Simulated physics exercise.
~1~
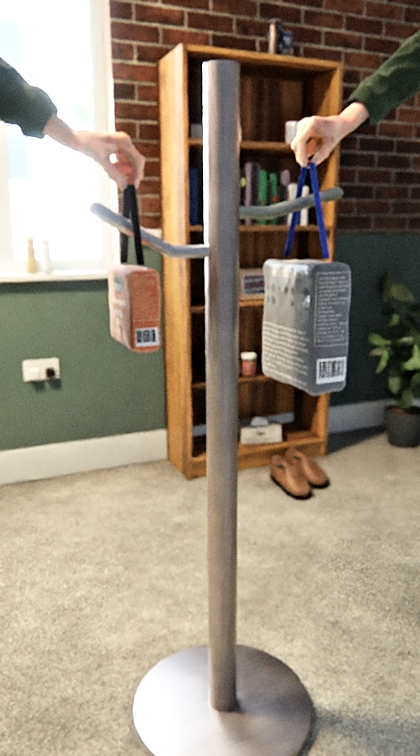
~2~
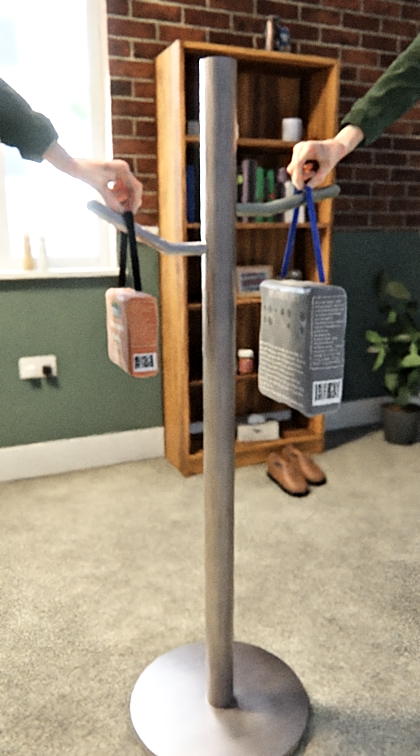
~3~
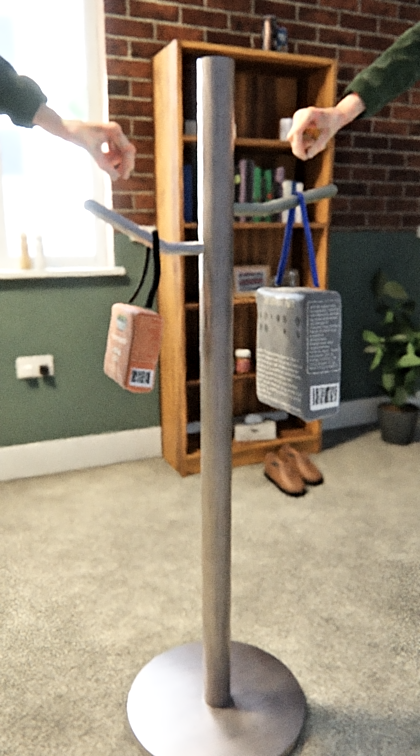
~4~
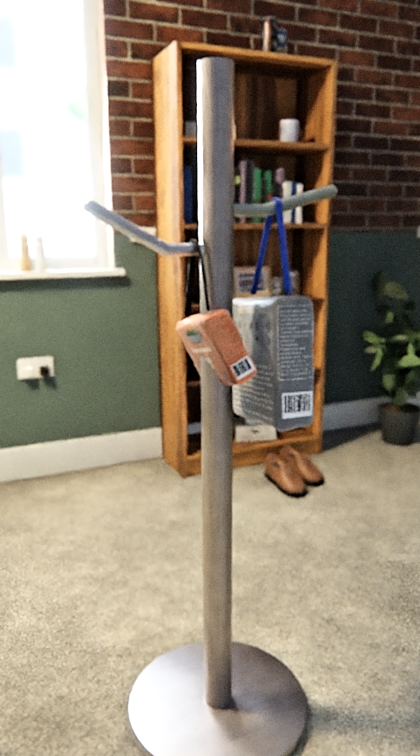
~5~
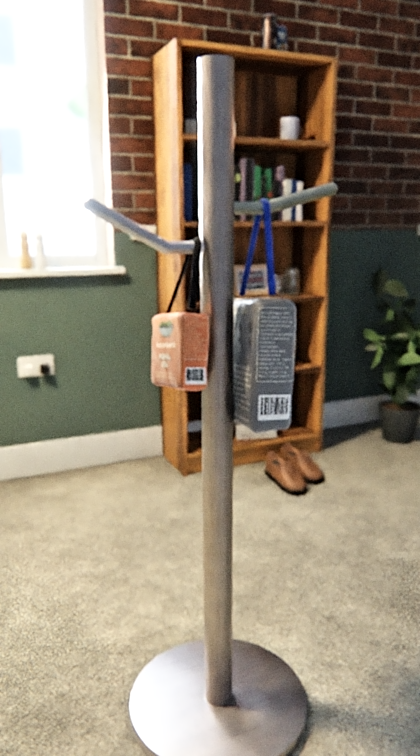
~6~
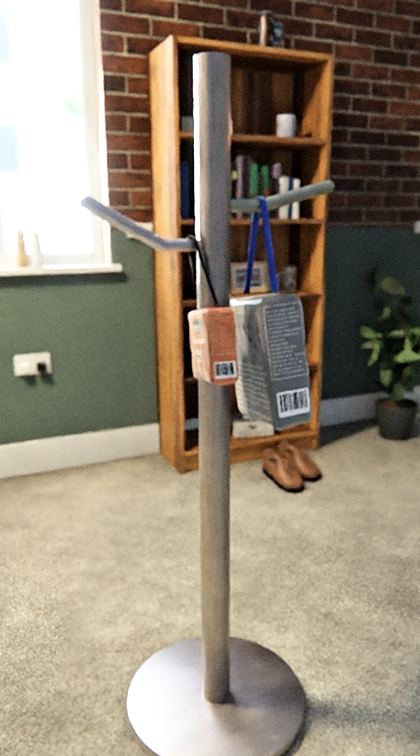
Two hands hang an orange pouch and a grey sack on pegs, where both slide inward, swinging.
